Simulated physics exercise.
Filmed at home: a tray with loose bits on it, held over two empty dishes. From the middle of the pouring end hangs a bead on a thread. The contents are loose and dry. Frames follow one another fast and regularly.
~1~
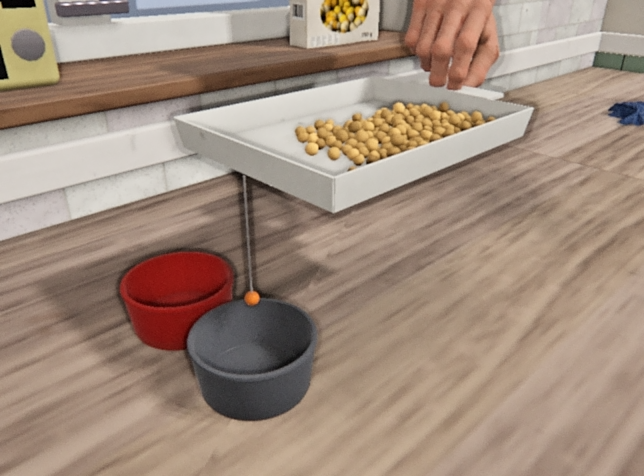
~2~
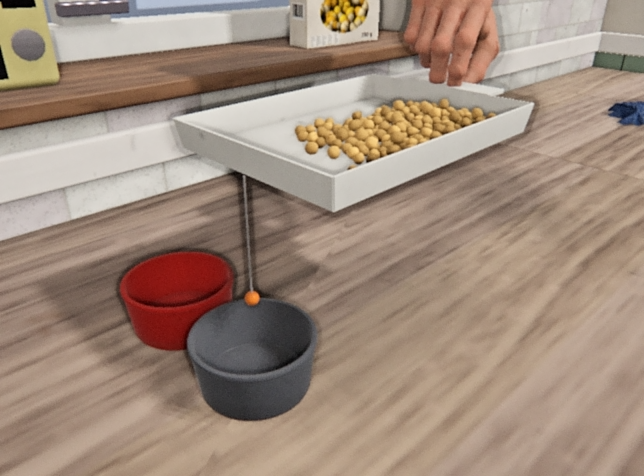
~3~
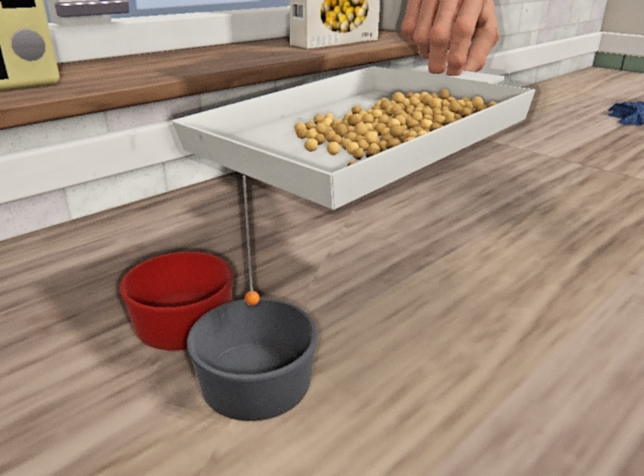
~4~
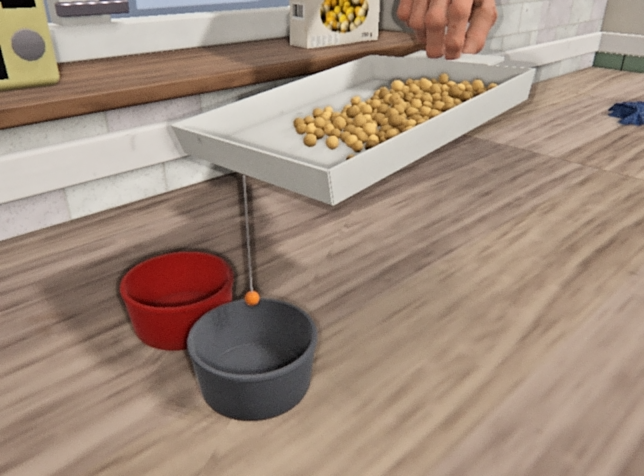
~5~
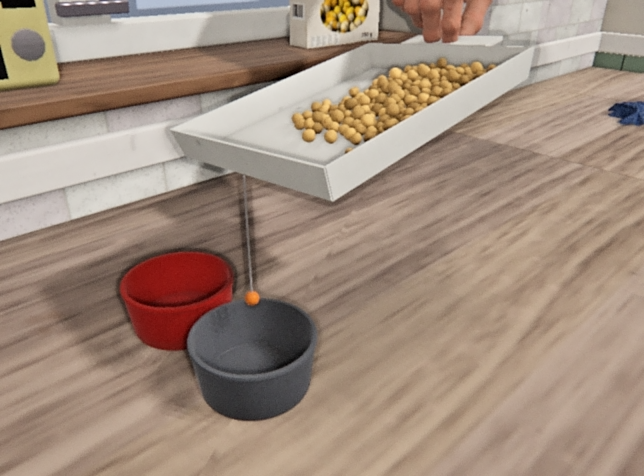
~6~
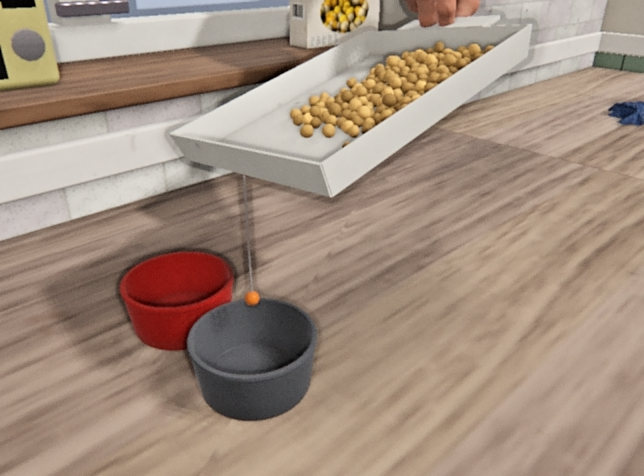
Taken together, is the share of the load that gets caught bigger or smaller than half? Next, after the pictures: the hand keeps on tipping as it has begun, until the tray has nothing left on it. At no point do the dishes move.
The caught share tops half.
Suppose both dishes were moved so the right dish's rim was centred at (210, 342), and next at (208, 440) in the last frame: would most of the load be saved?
Earlier try a majority share, later try a minority share.
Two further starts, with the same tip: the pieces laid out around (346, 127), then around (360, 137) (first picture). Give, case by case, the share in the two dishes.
First case: Some 70 %; second case: Some 60 %.
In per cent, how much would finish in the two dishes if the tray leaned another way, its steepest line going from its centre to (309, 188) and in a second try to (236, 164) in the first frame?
In turn some 20 and 50 per cent.
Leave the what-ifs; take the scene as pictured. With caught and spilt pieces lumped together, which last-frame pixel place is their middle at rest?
Centre at rest, last view: Approx. (172, 328).
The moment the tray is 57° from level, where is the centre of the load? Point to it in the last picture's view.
(244, 109).
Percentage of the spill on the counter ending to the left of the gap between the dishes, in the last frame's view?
Around 100 per cent, I reckon.
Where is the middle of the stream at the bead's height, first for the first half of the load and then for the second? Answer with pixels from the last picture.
For the early half I get (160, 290), and for the late half (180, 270).
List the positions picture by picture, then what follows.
The first frame shows corners of the pouring end near (181, 117) and (334, 174), level; middle of the load near (407, 133), dried chickpeas; left dish near (132, 317); right dish near (203, 382); bead on its thread near (252, 298).
The second frame shows corners of the pouring end near (180, 118) and (334, 174), level; middle of the load near (407, 130).
The third frame shows corners of the pouring end near (179, 120) and (332, 171), tipped barely, lowest at the left corner; middle of the load near (407, 122).
The fourth frame shows corners of the pouring end near (178, 124) and (329, 167), tipped a little, lowest at the left corner; middle of the load near (407, 111).
The fifth frame shows corners of the pouring end near (177, 128) and (325, 164), tipped a little, lowest at the left corner; middle of the load near (405, 99).
The sixth frame shows corners of the pouring end near (176, 132) and (321, 160), tipped clearly, lowest at the left corner; middle of the load near (403, 87); left dish near (132, 317); right dish near (203, 382).
Shortly afterwards, tray tipped steeply; all but a few on the tray; only a few in the left dish; only a few in the air.
Next, tray tipped right over; all but a few on the tray; a little in the left dish; only a few outside both.
Some moments later, tray tipped past a quarter turn; only a few in the right dish; near two thirds in the left dish; near a third outside both.
In the end, tray tipped past a quarter turn; only a few in the right dish; near two thirds in the left dish; near a third outside both.
